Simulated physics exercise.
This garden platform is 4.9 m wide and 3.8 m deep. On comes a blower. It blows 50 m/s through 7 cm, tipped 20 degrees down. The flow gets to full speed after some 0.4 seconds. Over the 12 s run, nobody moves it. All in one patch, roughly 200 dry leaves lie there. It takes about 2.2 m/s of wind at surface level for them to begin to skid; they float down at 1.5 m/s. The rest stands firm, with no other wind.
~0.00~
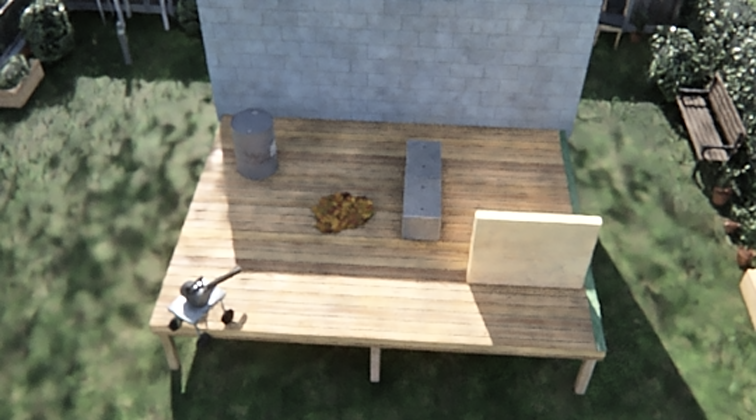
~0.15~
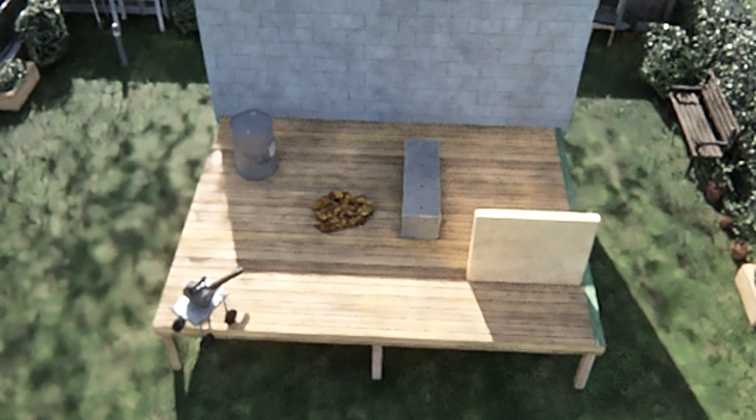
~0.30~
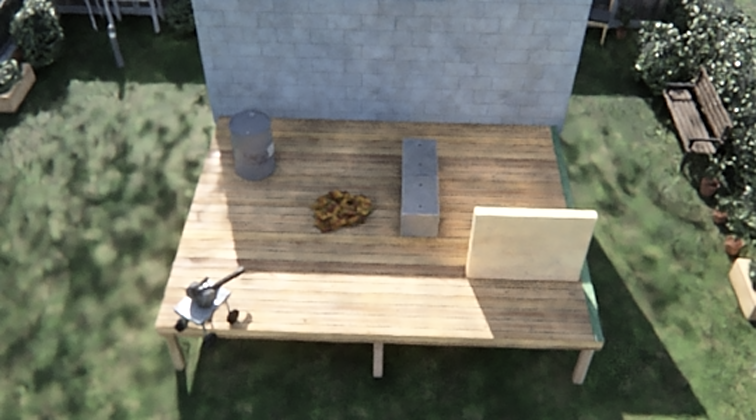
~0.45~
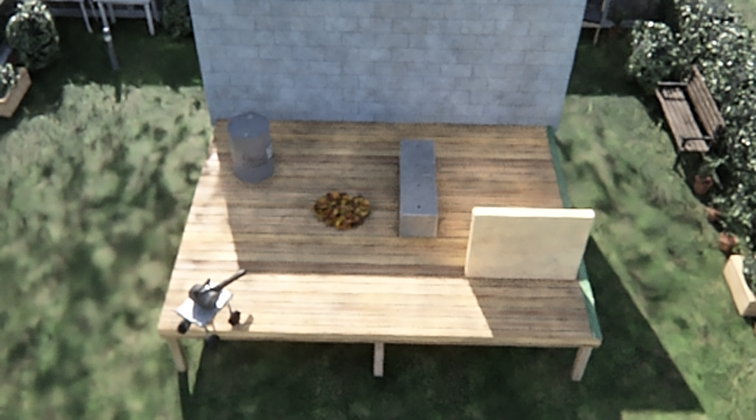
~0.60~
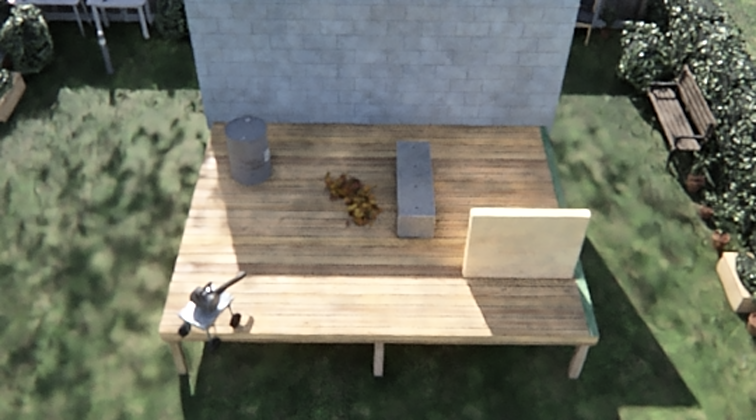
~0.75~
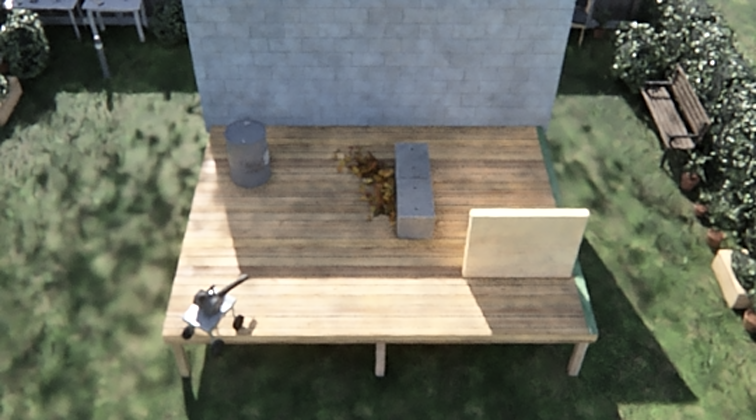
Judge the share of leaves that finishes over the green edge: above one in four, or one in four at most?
The share is above one in four.
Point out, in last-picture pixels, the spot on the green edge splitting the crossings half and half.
(542, 129).
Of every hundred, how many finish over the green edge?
I'd estimate around 80 %.
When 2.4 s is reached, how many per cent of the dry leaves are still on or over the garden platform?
Estimated share: Close to 90 percent.
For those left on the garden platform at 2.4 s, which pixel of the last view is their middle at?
Their middle sits roughly at (499, 126) in the last view.
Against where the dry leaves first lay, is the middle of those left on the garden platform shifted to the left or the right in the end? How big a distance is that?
Net drift: Rightward, close to 2.4 m.
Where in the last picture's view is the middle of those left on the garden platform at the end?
The middle lands close to (505, 137) in pixels.
After 2.4 s, 96 % are on the move or not yet settled, 6 % are over the green edge; the middle of those still in play is near (505, 125).
After 3.8 s, 59 % are on the move or not yet settled, 52 % are over the green edge; the middle of those still in play is near (514, 133).
After 6.6 s, 31 % are on the move or not yet settled, 68 % are over the green edge; the middle of those still in play is near (507, 137).
After 12.0 s, at the end, 75 % are over the green edge; the middle of those still in play is near (505, 137).
